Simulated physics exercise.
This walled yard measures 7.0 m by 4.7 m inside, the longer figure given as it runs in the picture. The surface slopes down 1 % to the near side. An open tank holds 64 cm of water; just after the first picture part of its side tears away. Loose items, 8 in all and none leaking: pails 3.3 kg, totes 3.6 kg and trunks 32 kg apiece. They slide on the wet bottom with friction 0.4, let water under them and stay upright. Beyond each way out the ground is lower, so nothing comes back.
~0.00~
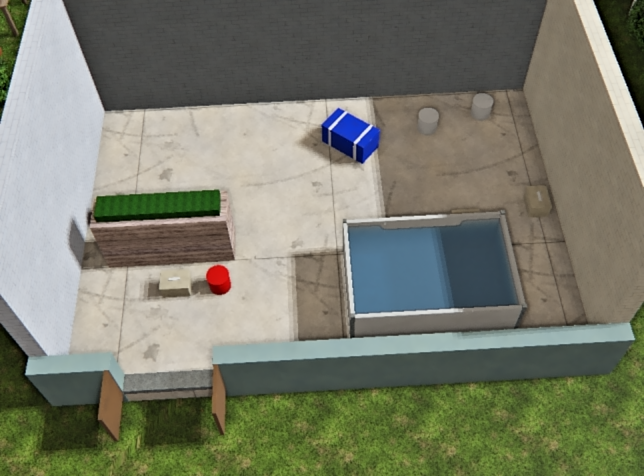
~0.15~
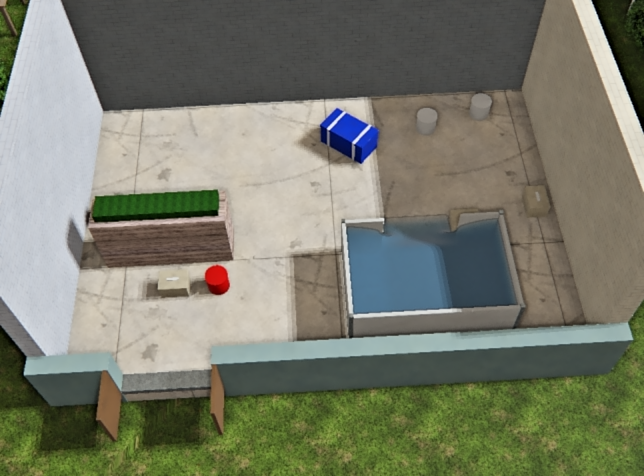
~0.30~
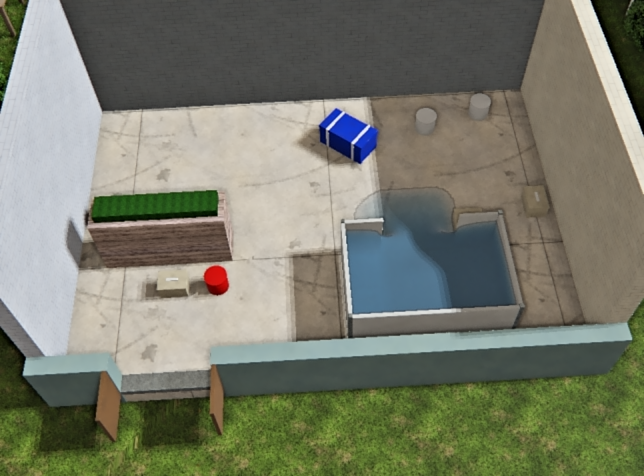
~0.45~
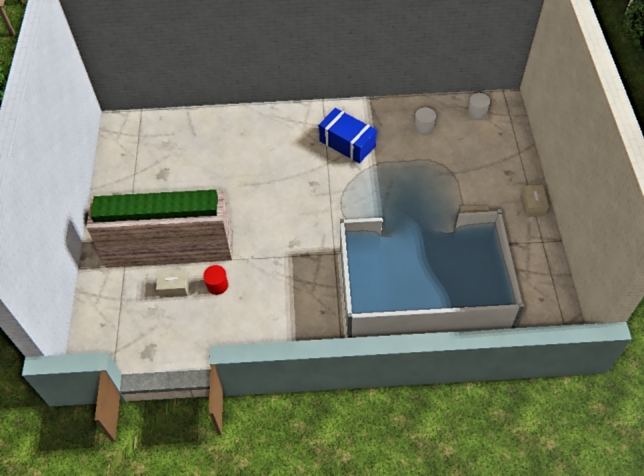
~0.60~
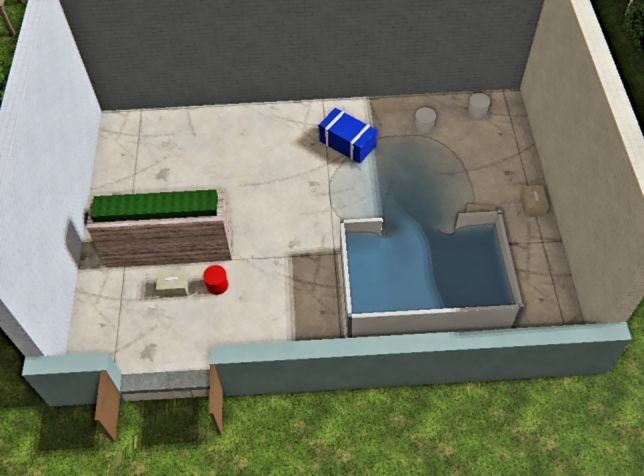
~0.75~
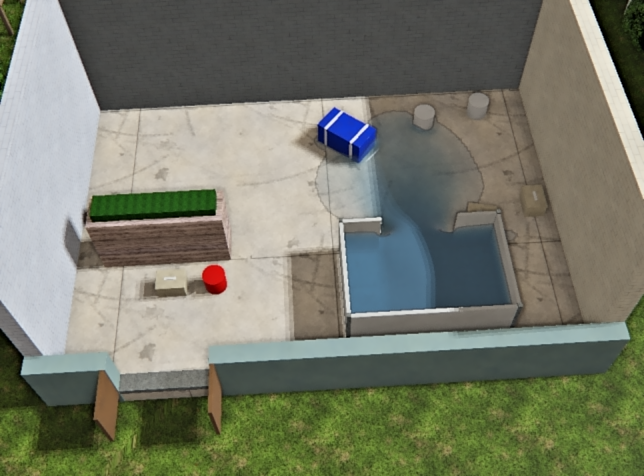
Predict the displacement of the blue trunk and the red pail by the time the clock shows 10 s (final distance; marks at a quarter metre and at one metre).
The blue trunk ends far away; the red pail barely shifts.
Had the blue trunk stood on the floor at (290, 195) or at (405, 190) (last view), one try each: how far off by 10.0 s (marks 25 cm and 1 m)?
In turn: It stays put; it ends far away.
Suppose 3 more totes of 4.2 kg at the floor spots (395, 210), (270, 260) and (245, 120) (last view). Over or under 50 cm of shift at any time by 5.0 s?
In turn: Over, short of it, past it.
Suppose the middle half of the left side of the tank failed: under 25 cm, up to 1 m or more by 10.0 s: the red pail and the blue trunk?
In that case the red pail travels far, the blue trunk holds its place.
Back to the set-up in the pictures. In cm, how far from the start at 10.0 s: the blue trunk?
About 400 cm.
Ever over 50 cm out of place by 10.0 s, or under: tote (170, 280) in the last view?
Answer: Less.
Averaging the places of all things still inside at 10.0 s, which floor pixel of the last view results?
Around (342, 281).
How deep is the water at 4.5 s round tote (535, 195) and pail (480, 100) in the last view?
Roughly 7 and 6 cm.
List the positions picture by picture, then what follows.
In the first frame, the blue trunk at (351, 127), on the bottom; the red pail at (218, 275), on the bottom; water covers 3.1 m2; 0 of 8 have shifted.
In the second frame, the blue trunk at (349, 127), on the bottom; the red pail at (216, 275) rests on the ground; water covers 3.7 m2; 0 of 8 have shifted.
In the third frame, the blue trunk at (348, 127), on the bottom; the red pail at (215, 275) rests on the ground; water covers 4.4 m2; 1 of 8 have shifted.
In the fourth frame, the blue trunk at (348, 127) rests on the ground; the red pail at (215, 275), on the bottom; 5.4 m2 under water; 1 of 8 have shifted.
In the fifth frame, the blue trunk at (348, 127) rests on the ground; the red pail at (215, 275), on the bottom; 6.5 m2 under water; 1 of 8 have shifted.
In the sixth frame, the blue trunk at (347, 127), on the bottom; the red pail at (214, 274) rests on the ground; water covers 7.5 m2; 2 of 8 have shifted.
After 2.0 s the blue trunk is near (295, 92), 1.1 m from its start, afloat; the red pail is near (214, 274), 0.0 m from its start, aground; 0 of 8 are out; 3 afloat.
After 4.5 s the blue trunk is near (138, 116), 3.3 m from its start, aground; the red pail is near (214, 274), 0.0 m from its start, aground; 0 of 8 are out; 5 afloat.
After 7.0 s the blue trunk is near (107, 145), 3.7 m from its start, afloat; the red pail is near (214, 274), 0.0 m from its start, aground; 0 of 8 are out; 6 afloat.
After 10.0 s the blue trunk is near (97, 191), 3.9 m from its start, afloat; the red pail is near (214, 272), 0.0 m from its start, aground; 0 of 8 are out; 6 afloat.
